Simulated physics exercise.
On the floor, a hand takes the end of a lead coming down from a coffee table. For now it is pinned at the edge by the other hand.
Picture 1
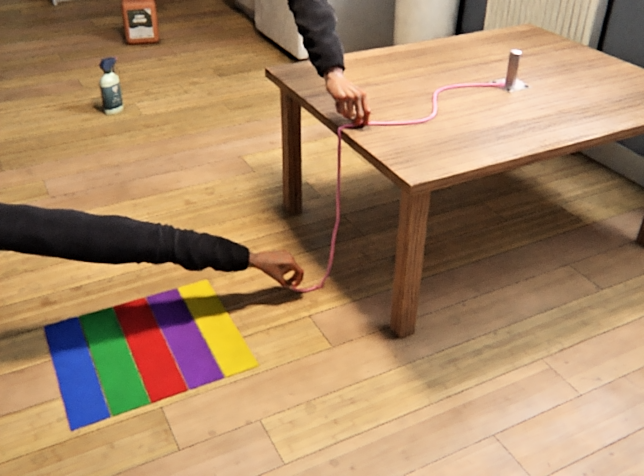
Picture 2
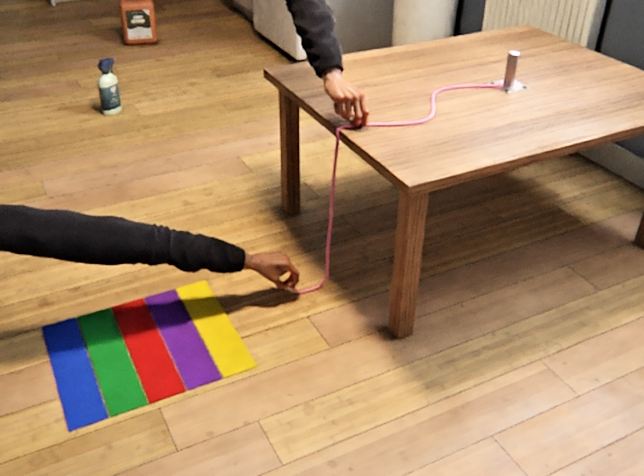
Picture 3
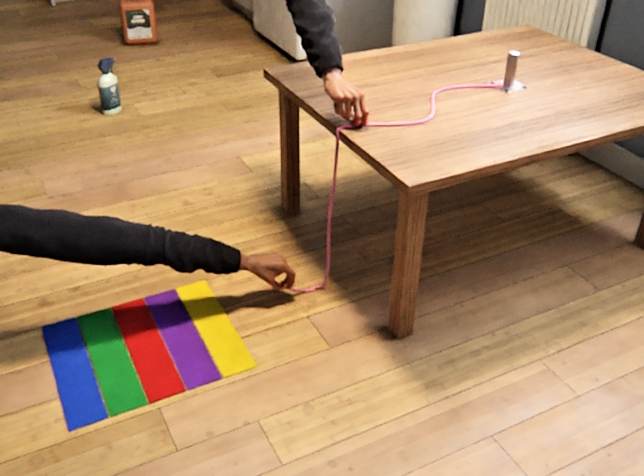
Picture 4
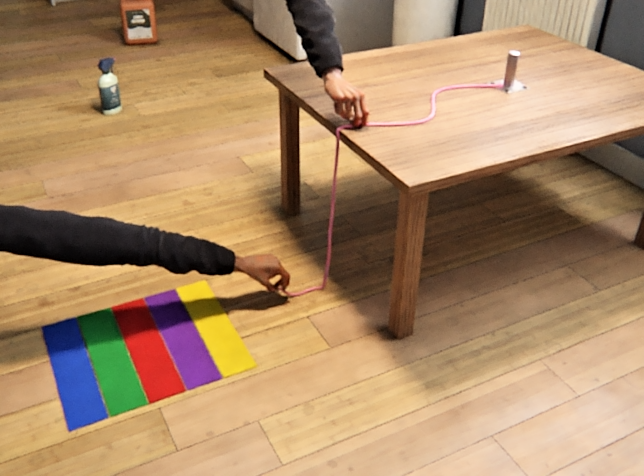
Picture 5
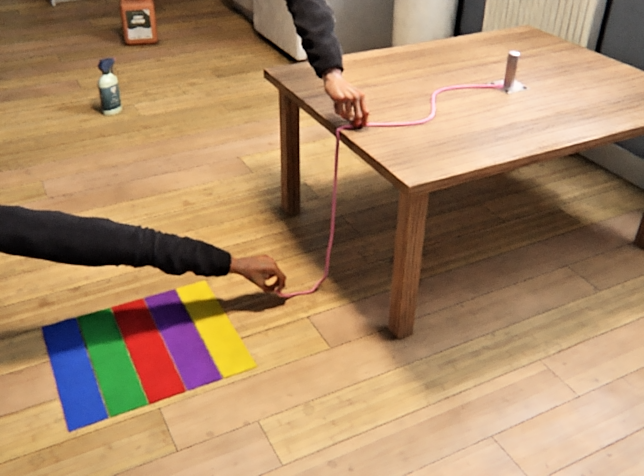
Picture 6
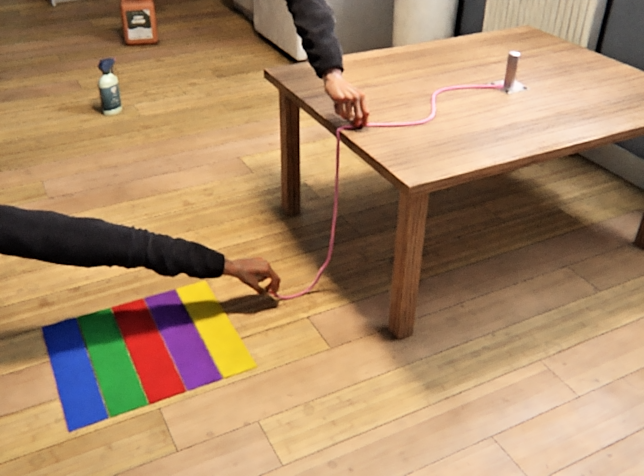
A hand near the floor draws the end of a pink cord slightly left toward a mat of yellow, purple, red, green and blue stripes, while another hand stays still, pinning the cord at the wooden table's edge.
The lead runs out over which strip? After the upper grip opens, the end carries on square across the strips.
The red one.
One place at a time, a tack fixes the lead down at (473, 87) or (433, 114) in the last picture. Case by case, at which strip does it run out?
You'd see red the first time and purple the second.
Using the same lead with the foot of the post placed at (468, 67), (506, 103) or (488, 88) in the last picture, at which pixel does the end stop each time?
Going through the tries, you get (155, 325), then (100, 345), then (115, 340).
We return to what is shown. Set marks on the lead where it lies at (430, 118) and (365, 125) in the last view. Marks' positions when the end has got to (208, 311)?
Roughly (395, 116) for the first and (338, 137) for the second.
Early on, end near (208, 311); over yellow.
Midway, end near (168, 323); over purple.
At the end of the slack, end near (142, 331); over red. Over red.
